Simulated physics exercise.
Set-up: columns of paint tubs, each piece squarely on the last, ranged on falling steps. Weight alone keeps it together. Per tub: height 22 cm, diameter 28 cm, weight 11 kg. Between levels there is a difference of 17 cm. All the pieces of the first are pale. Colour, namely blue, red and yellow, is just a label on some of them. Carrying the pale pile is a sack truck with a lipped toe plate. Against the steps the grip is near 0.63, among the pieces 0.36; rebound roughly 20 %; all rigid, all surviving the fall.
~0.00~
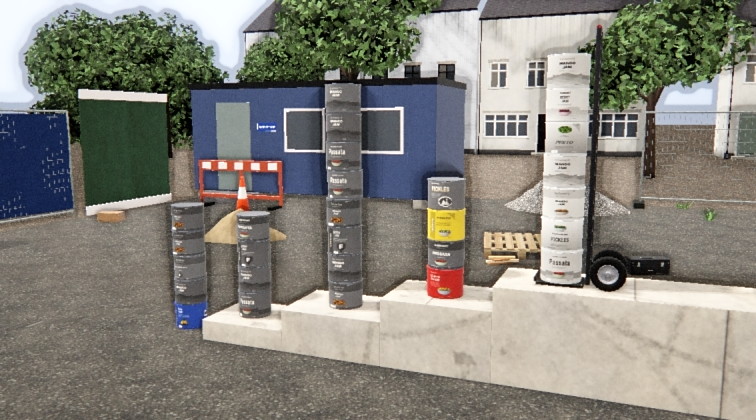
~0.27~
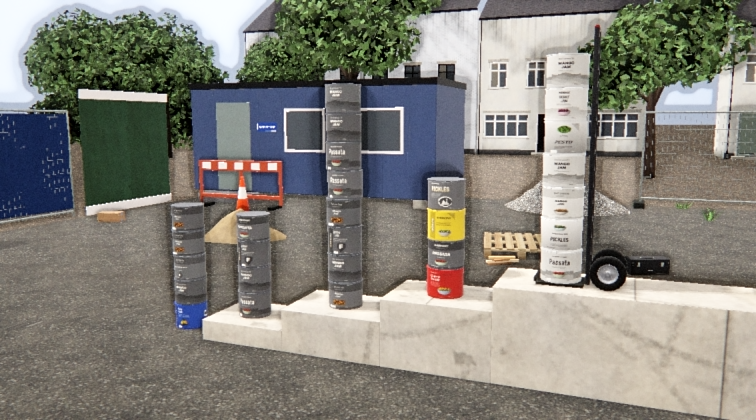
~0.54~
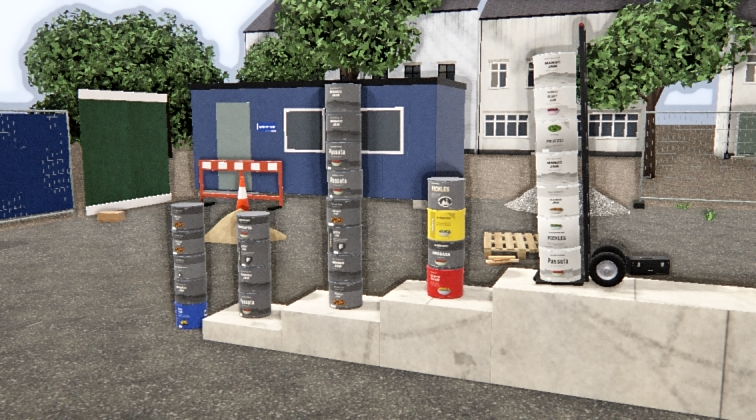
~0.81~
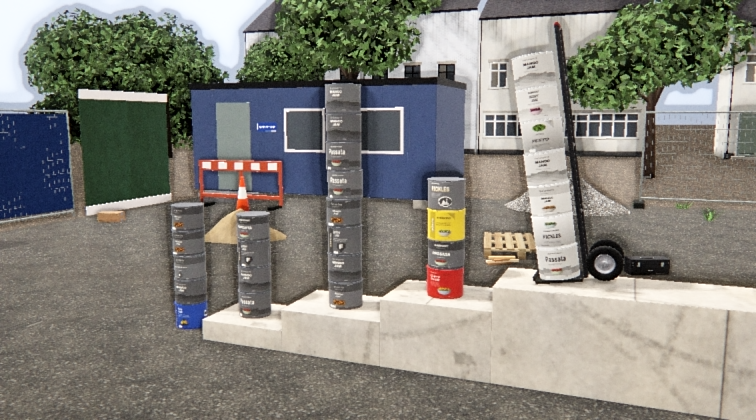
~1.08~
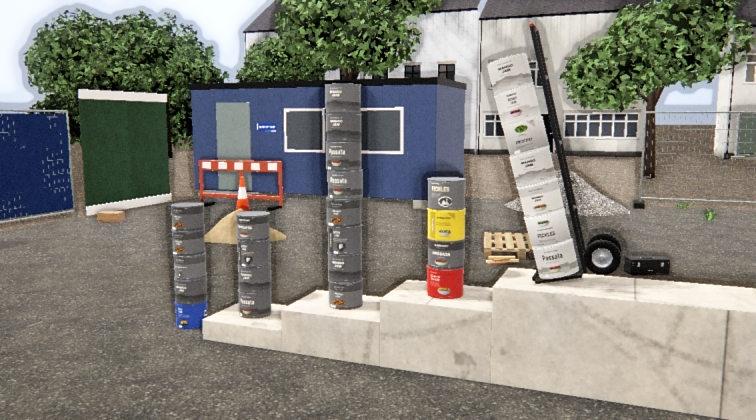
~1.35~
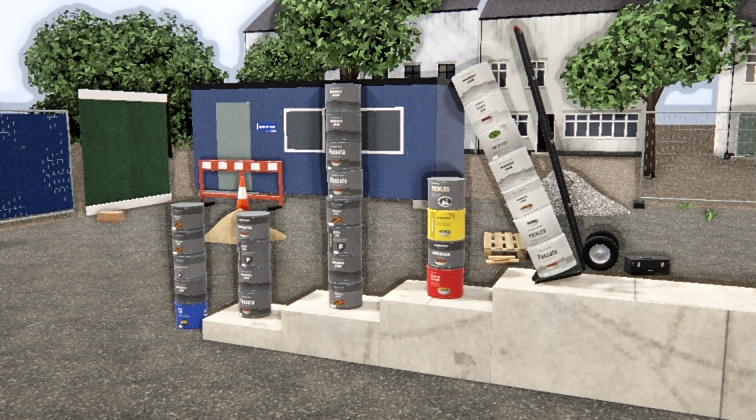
We see columns of paint tubs standing on stepped pale blocks beside a blue cabin, while on the highest block a sack truck carrying a tall white stack tilts gradually leftward, its upper tubs leaning further than the frame.
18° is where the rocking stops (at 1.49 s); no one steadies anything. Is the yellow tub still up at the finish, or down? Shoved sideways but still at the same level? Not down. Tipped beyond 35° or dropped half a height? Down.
Down.
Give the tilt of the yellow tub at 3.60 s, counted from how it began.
Measured against how it began, the tilt is near 90 degrees.
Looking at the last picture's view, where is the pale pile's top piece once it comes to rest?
(383, 265).
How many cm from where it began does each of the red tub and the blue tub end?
Red ends up 0 cm away; blue ends up 0 cm away.
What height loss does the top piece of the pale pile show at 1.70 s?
Some 40 centimetres.
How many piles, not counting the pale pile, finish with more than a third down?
Looks like 1 of them in total.
After 1.70 s, 7 of the pale pile down; none of the 21 other tubs down, 1 disturbed; yellow tub unmoved.
After 2.38 s, 7 of the pale pile down; none of the 21 other tubs down, 12 disturbed; yellow tub leaning 25°; red tub leaning 22°.
After 3.60 s, 7 of the pale pile down; 2 of the 21 other tubs down; yellow tub on its side.
By the end (5.1 s), 7 of the pale pile down; 2 of the 21 other tubs down; yellow tub on its side; red tub unmoved; blue tub unmoved. As the last picture would show them, middles, yellow tub near (418, 409), red tub near (446, 280).
